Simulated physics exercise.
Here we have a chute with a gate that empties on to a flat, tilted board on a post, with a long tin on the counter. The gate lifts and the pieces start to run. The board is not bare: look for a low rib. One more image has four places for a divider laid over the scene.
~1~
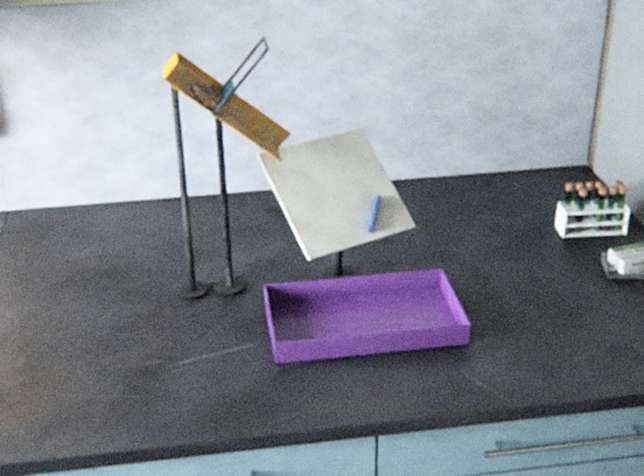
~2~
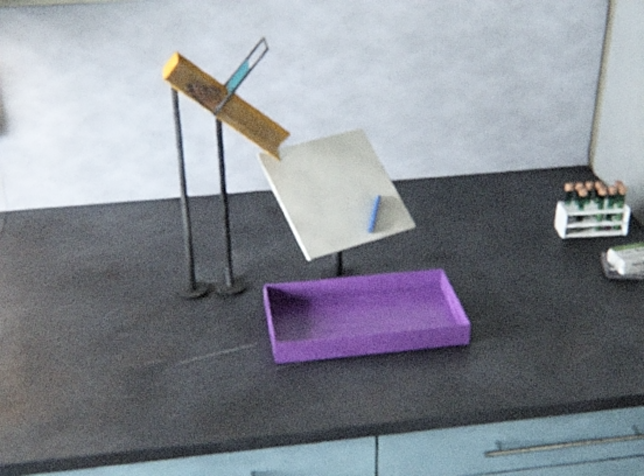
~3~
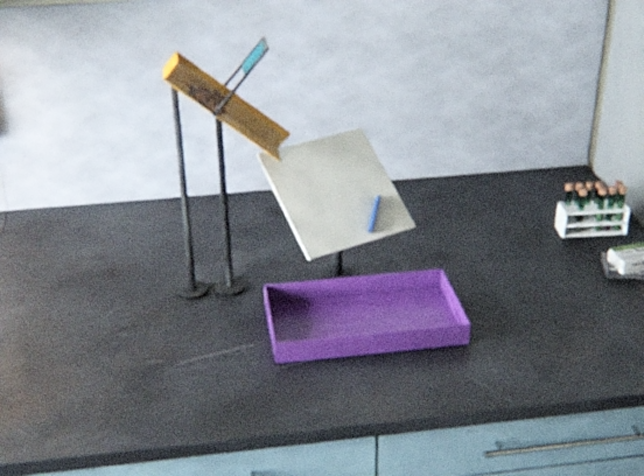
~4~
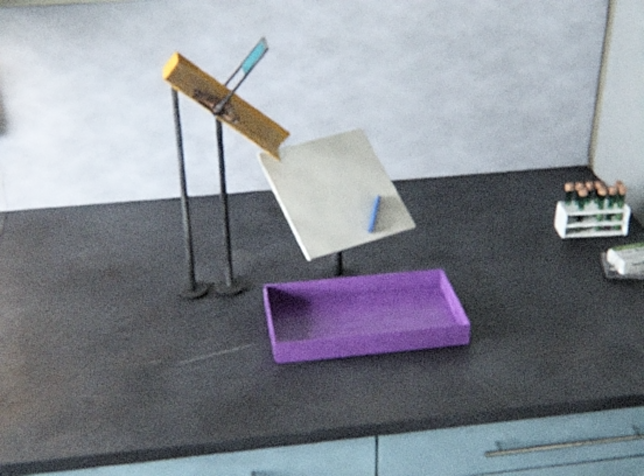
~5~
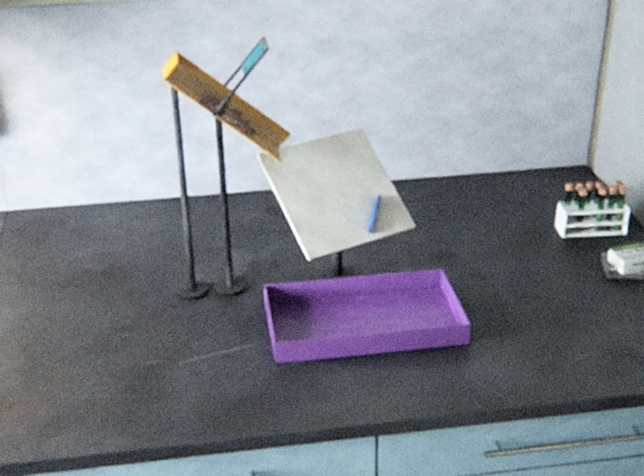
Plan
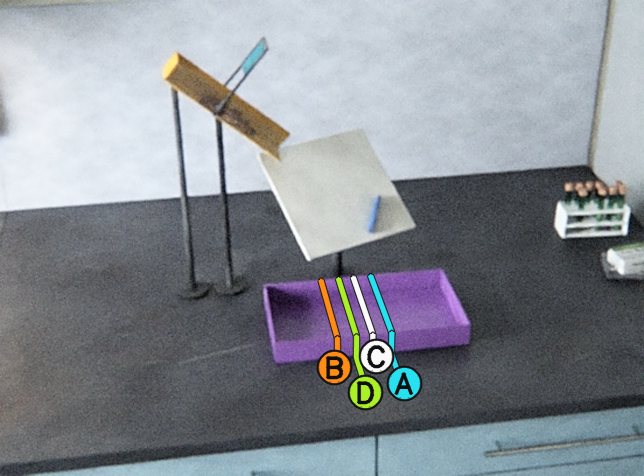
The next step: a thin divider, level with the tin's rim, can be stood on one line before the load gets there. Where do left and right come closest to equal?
The answer is line A.
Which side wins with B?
The right side.
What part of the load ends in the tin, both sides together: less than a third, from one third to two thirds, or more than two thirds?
It is more than two thirds.
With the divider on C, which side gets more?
Right.
On the marked copy, line A crosses the front rim at (391, 332); line B crosses the front rim at (337, 337); line C crosses the front rim at (372, 334); line D crosses the front rim at (356, 335).
For line A, of what is caught, roughly half on the left of the divider, roughly half on the right.
For line B, of what is caught, not one piece on the left of the divider, every piece on the right.
For line C, of what is caught, about a tenth on the left of the divider, almost all on the right.
For line D, of what is caught, not one piece on the left of the divider, every piece on the right.
